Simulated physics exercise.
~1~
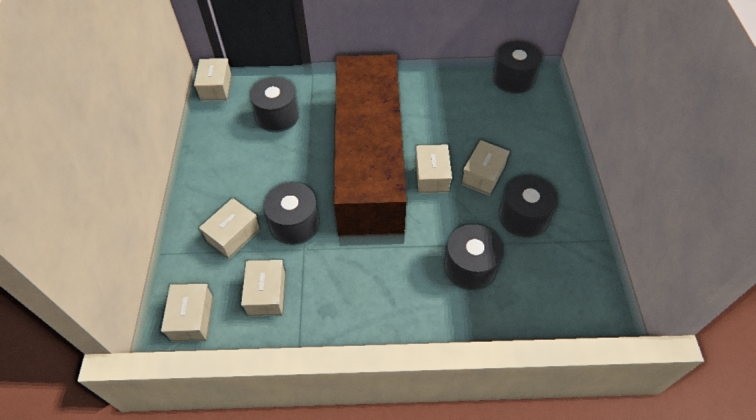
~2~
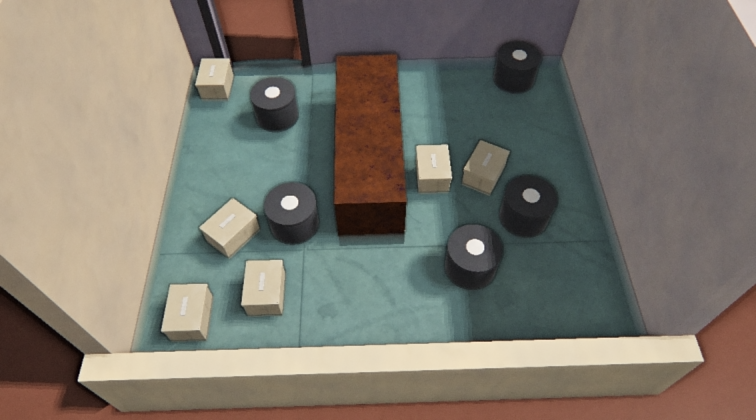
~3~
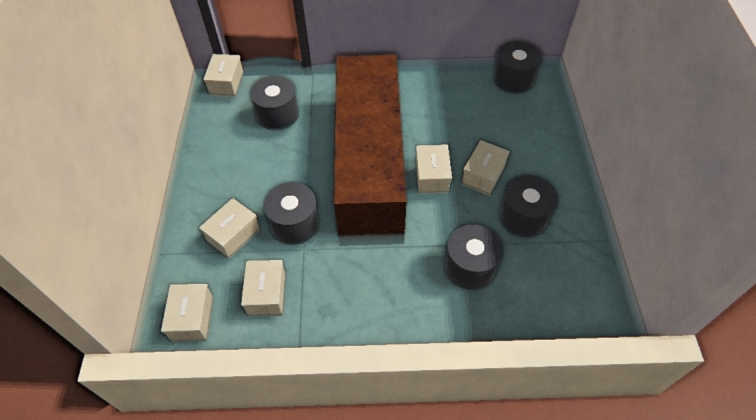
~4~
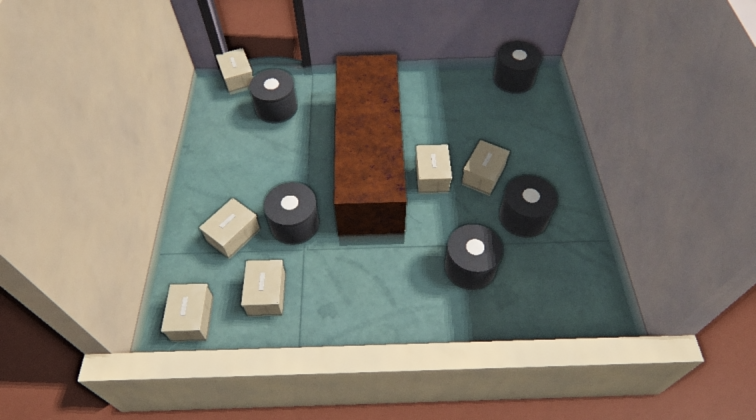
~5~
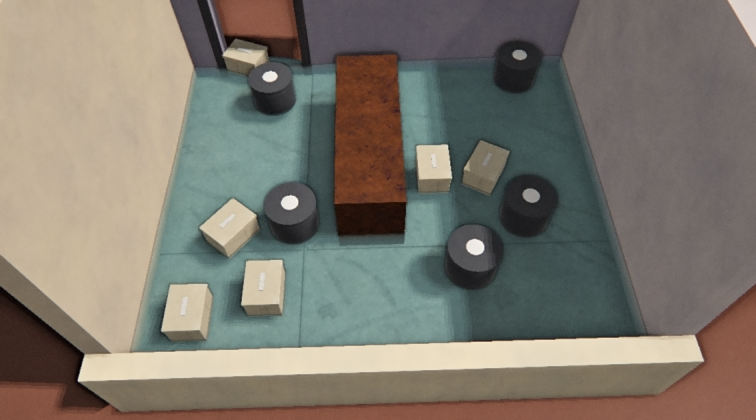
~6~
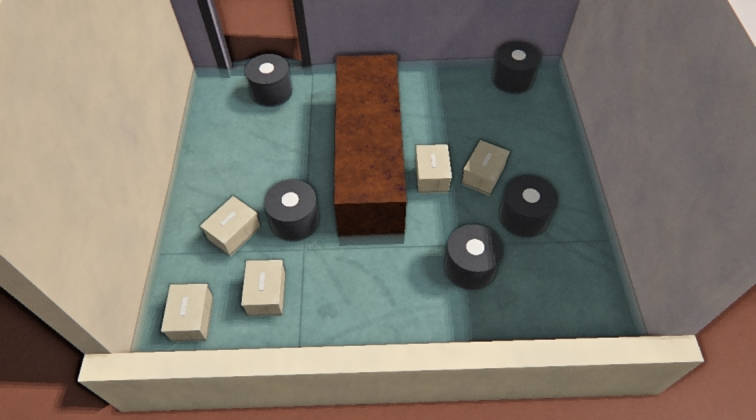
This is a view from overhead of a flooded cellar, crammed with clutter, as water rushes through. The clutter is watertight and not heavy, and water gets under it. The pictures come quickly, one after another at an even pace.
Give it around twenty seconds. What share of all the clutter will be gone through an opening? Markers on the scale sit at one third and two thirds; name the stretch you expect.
The central band.
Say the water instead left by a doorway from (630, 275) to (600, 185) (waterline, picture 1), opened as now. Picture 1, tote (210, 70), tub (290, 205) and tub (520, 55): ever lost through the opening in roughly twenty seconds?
Going through them in turn: Remains behind; escaped; escaped.
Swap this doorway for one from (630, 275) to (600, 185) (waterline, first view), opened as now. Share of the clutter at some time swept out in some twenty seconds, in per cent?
50 per cent.
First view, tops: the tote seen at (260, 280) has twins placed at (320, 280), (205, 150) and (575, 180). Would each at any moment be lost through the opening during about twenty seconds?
Result, in sequence: Ends up outside; ends up outside; never gets out.
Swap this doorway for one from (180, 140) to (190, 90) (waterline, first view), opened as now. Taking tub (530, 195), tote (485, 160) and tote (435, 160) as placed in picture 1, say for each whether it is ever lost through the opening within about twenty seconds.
Retained - retained - retained.
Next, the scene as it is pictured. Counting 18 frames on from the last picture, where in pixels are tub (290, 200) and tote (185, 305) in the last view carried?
Roughly (295, 88) and roughly (174, 235).
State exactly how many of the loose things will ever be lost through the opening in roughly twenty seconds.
I count 6 of them.
A moment on, 2 of 11 are out; 9 afloat.
Next, 2 of 11 are out; 9 afloat.
Later, 5 of 11 are out; 6 afloat.
In the end, 6 of 11 are out; 5 afloat.
